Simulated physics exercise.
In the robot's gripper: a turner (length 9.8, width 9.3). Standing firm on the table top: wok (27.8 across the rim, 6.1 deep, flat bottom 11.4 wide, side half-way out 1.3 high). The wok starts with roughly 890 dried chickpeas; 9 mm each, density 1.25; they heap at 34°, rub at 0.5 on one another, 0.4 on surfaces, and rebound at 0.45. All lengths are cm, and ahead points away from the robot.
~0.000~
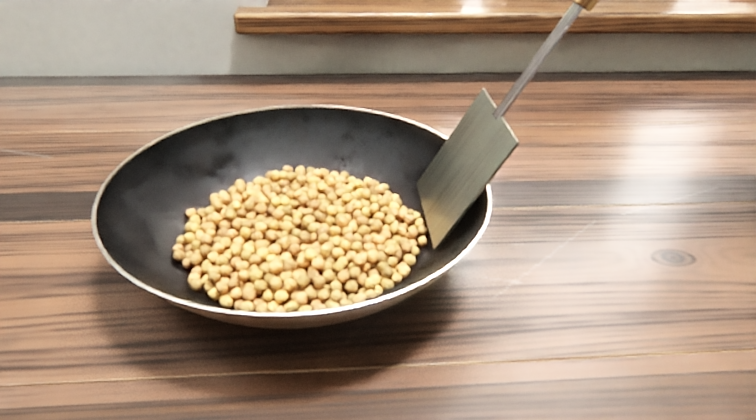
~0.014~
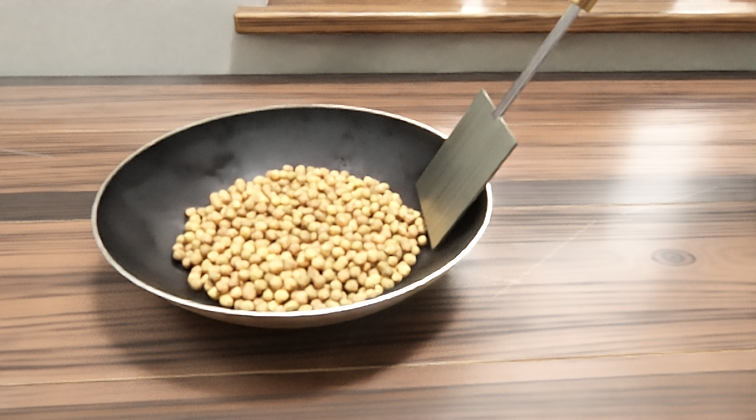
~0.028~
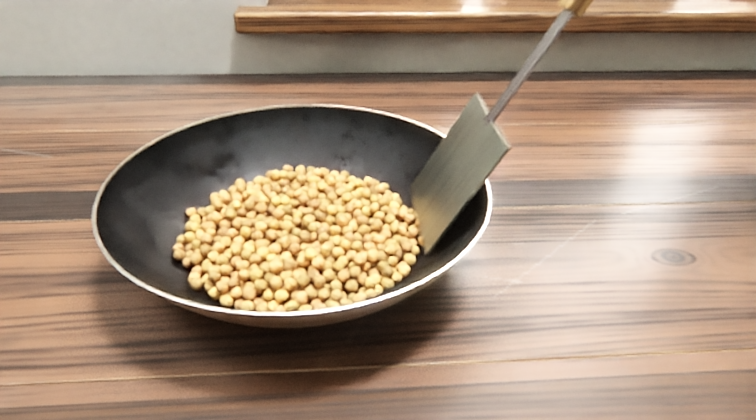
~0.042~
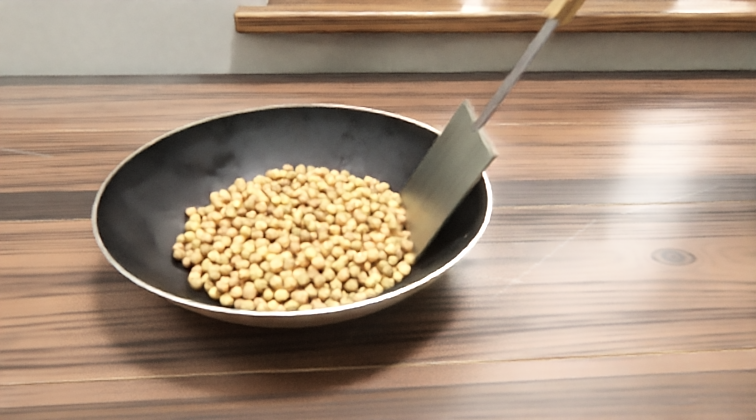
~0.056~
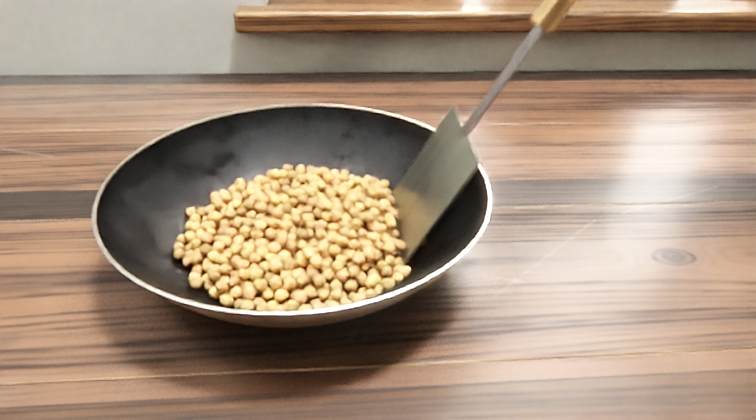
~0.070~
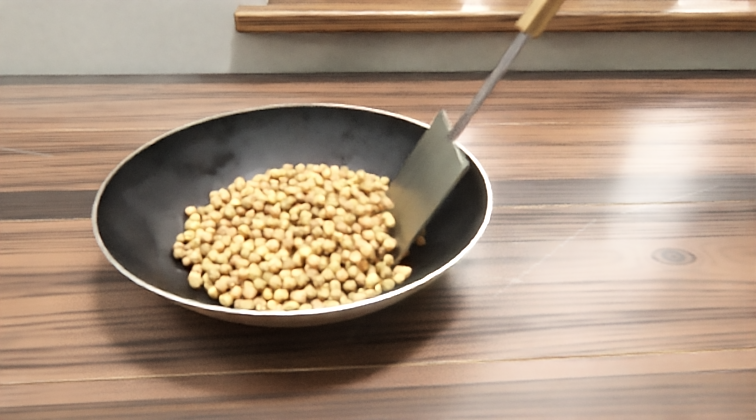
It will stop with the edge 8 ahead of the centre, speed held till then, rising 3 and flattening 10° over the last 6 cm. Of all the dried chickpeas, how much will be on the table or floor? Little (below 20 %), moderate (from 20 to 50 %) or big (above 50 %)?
Share on the table or floor: Little (below 20 %).
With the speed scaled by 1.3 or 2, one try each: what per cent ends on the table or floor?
About 15 and 30 per cent.
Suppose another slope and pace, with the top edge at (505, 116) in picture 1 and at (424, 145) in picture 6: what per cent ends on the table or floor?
Some 30 per cent.
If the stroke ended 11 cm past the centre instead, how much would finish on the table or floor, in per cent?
It would be near 30 per cent.
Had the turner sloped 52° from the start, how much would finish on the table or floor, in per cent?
It would be near 5 per cent.
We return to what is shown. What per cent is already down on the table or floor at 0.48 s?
Some 5 per cent.
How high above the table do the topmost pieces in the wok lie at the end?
Roughly 6.5 cm.
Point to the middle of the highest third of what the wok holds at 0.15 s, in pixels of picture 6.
At about (266, 218).
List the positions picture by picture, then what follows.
In the first picture, turner top edge at (500, 113), sloping 61°; upper third of the load around (302, 222), from x 180 to 425, top at y 170; 890 in the wok.
In the second picture, turner top edge at (499, 113), sloping 61°; upper third of the load around (303, 222), from x 180 to 425, top at y 170.
In the third picture, turner top edge at (491, 118), sloping 61°; upper third of the load around (303, 222), from x 180 to 425, top at y 170.
In the fourth picture, turner top edge at (479, 125), sloping 61°; upper third of the load around (302, 221), from x 180 to 425, top at y 170.
In the fifth picture, turner top edge at (466, 131), sloping 61°; upper third of the load around (303, 221), from x 180 to 420, top at y 170.
In the sixth picture, turner top edge at (453, 136), sloping 61°; upper third of the load around (306, 217), from x 180 to 420, top at y 170; 890 in the wok.
By 0.15 s, sloping 61°, highest piece 5 above the table; 890 in the wok.
By 0.24 s, sloping 58°, highest piece 6 above the table; 890 in the wok.
By 0.48 s, sloping 51°, highest piece 7 above the table; 835 in the wok, 43 on the table or floor, 12 on the blade or in flight.
By 1.53 s, sloping 51°, highest piece 6 above the table; 835 in the wok, 55 on the table or floor.
Final count, 835 in the wok, 55 on the table or floor. That is 6 % on the table or floor.
